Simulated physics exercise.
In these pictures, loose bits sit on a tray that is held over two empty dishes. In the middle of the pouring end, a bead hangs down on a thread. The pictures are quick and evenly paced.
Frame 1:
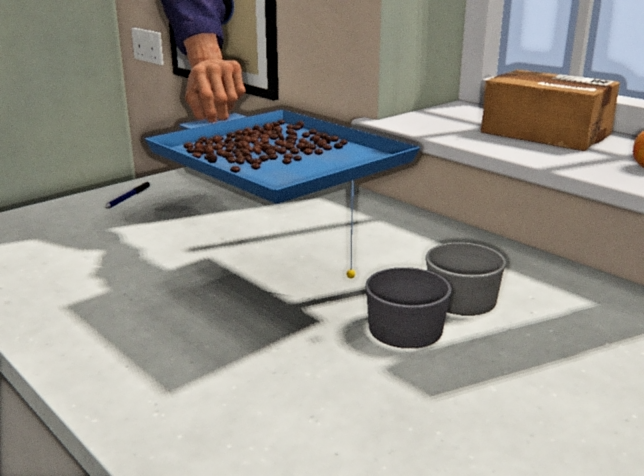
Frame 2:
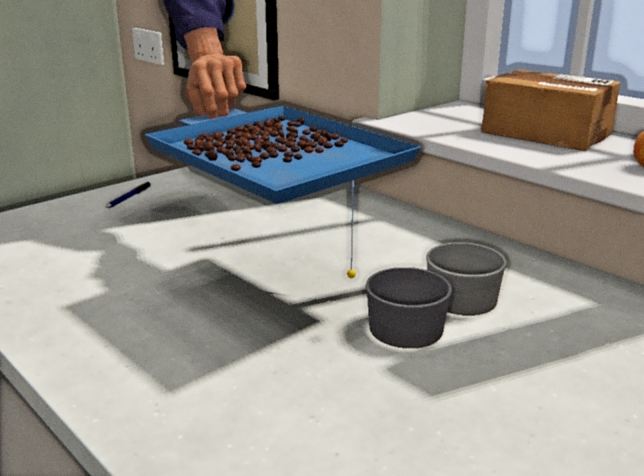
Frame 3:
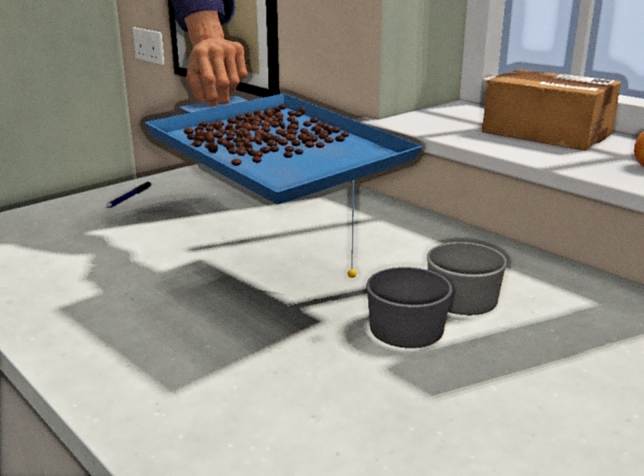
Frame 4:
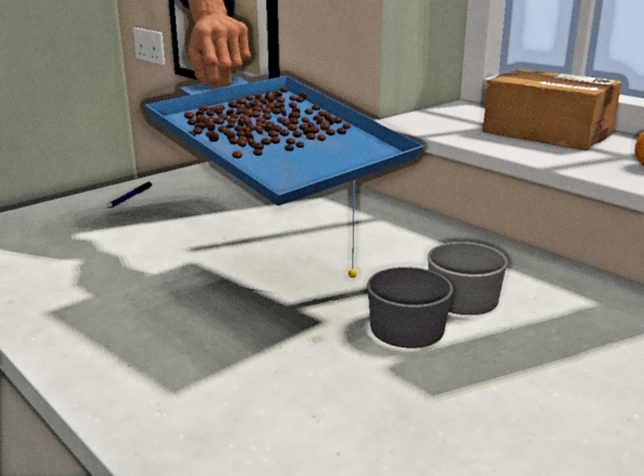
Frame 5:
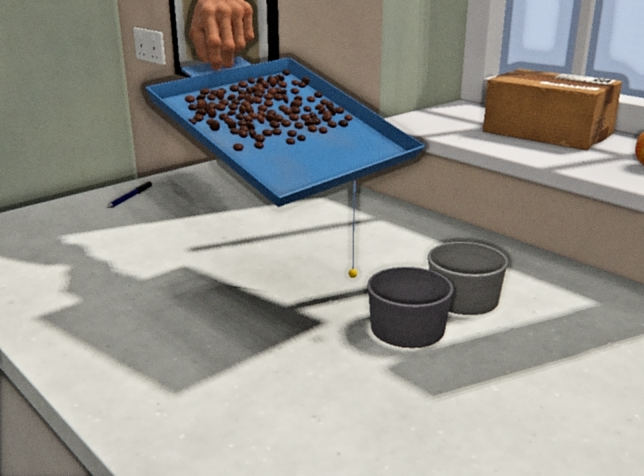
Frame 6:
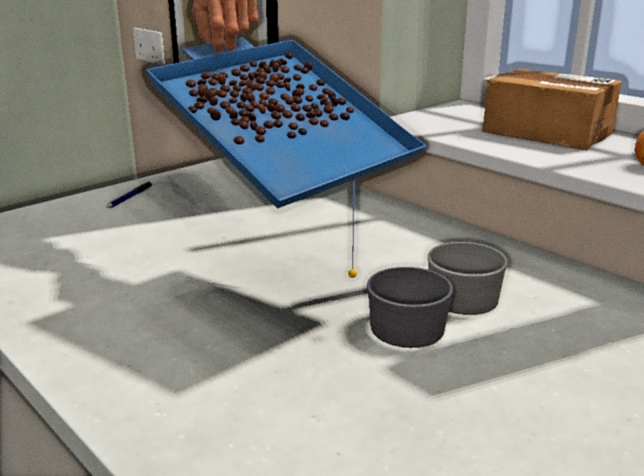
A hand steadily raises the back of a blue tray of brown pieces above two dishes.
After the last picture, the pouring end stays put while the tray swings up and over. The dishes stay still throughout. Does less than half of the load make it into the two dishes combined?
More of the load is lost than caught.
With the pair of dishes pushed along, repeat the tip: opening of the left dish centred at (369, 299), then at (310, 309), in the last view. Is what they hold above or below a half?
In order, they'd catch a minor share, and next a minor share.
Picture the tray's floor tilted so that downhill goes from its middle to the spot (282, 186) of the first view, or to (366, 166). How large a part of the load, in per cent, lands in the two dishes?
0 and 60 per cent, in that order.
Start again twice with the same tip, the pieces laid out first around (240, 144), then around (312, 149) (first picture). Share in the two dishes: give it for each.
First case around 10 %, second case around 30 %.
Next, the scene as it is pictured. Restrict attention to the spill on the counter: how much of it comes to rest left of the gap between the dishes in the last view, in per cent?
Looks to be around 80 per cent of the spill.
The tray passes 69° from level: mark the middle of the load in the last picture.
Somewhere about (341, 179).
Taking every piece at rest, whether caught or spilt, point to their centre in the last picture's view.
I'd put the middle somewhere around (374, 370).
Just after the last frame, tray tipped steeply; the larger part on the tray; roughly a quarter in the air.
A moment on, tray tipped past a quarter turn; about a tenth on the tray; about a tenth in the left dish; roughly two thirds outside both; roughly a quarter in the air.
Further on, tray tipped past a quarter turn; roughly a quarter in the left dish; the larger part outside both.
When it is over, tray tipped past a quarter turn; roughly a quarter in the left dish; not one in the right dish; the larger part outside both.
